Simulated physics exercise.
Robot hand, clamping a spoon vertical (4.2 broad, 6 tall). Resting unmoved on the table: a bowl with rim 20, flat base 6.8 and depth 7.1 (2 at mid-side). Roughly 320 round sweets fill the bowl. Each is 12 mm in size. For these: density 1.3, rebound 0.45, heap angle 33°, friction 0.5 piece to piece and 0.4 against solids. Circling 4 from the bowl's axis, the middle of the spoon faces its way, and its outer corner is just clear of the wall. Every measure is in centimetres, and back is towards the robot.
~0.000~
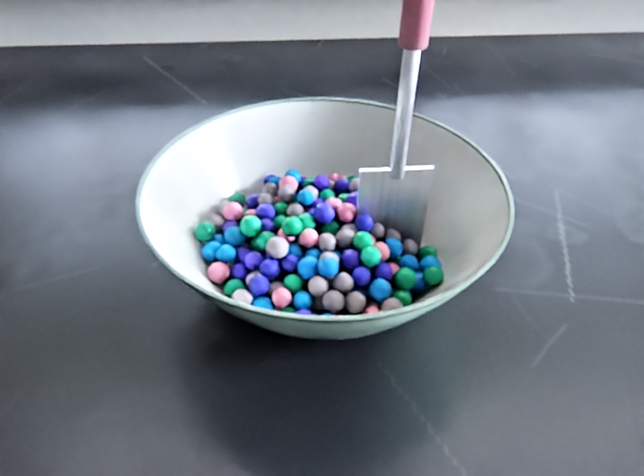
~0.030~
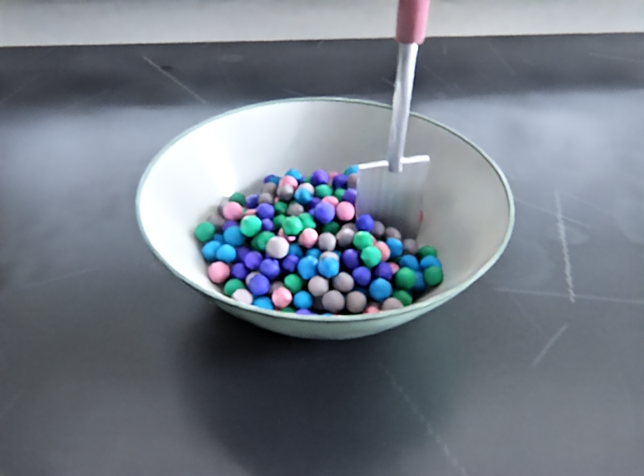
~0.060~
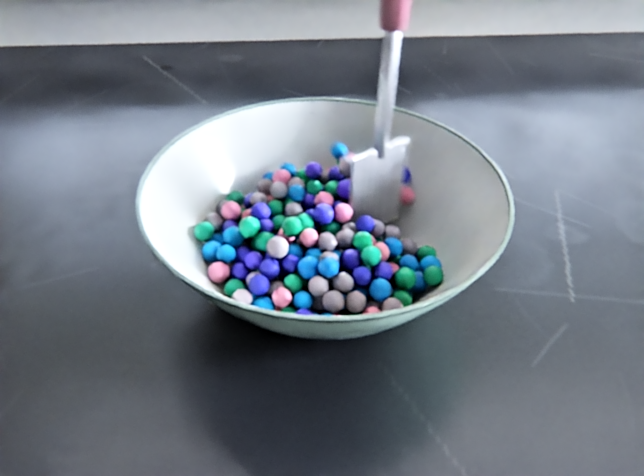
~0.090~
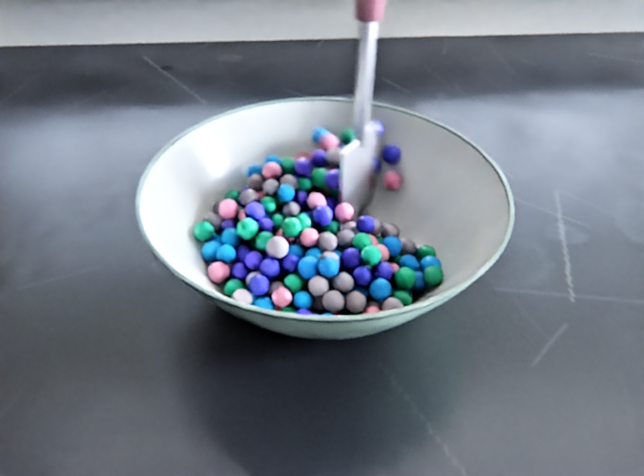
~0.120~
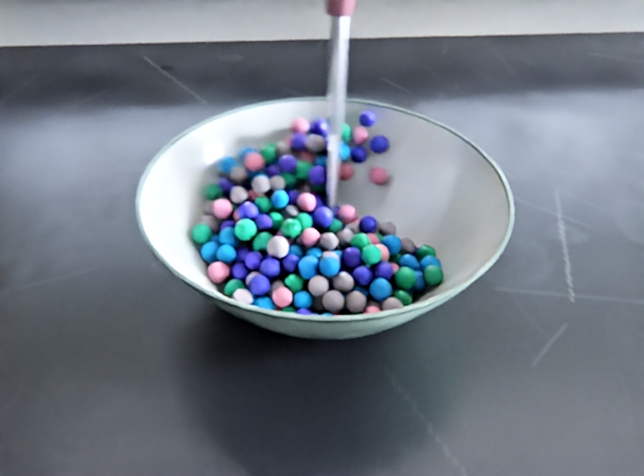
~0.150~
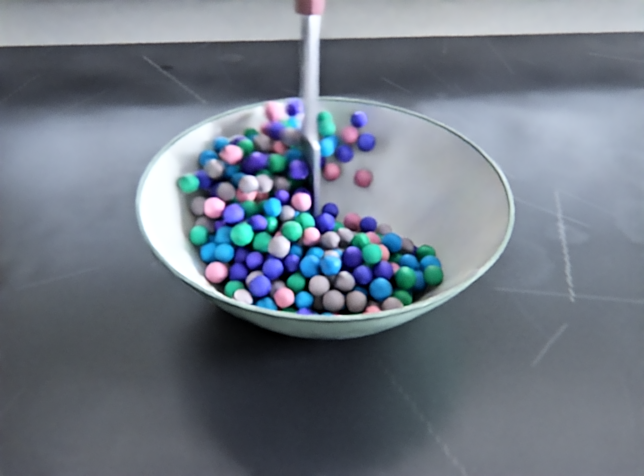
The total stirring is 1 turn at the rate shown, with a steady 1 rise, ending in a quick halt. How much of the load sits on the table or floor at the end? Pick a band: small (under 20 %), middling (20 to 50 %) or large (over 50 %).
Small.
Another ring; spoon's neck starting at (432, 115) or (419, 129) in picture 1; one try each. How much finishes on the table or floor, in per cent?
Roughly 5 and 10 per cent.
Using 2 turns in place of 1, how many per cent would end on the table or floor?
It would be around 10 percent.
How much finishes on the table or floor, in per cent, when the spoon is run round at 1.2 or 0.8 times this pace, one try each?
It would be about 10 and 5 percent respectively.
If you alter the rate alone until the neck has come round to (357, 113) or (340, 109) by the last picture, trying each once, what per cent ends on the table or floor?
First try: About 0 %; second try: About 0 %.
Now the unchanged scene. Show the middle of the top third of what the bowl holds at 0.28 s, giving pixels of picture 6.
The upper third is centred close to (226, 249).
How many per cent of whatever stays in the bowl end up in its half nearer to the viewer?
Around 40 per cent of what the bowl keeps.
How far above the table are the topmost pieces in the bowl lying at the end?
The top sits some 6.0 cm up.
After 0.28 s, 197° round, highest piece 10 above the table; 307 in the bowl, 9 in flight or on the tool.
After 0.41 s, 296° round, highest piece 9 above the table; 295 in the bowl, 14 on the table or floor, 7 in flight or on the tool.
After 0.68 s, 0° round, highest piece 6 above the table; 285 in the bowl, 31 on the table or floor.
After 1.38 s, 0° round, highest piece 6 above the table; 285 in the bowl, 31 on the table or floor.
In the end, 285 in the bowl, 31 on the table or floor. That is 10 % on the table or floor.
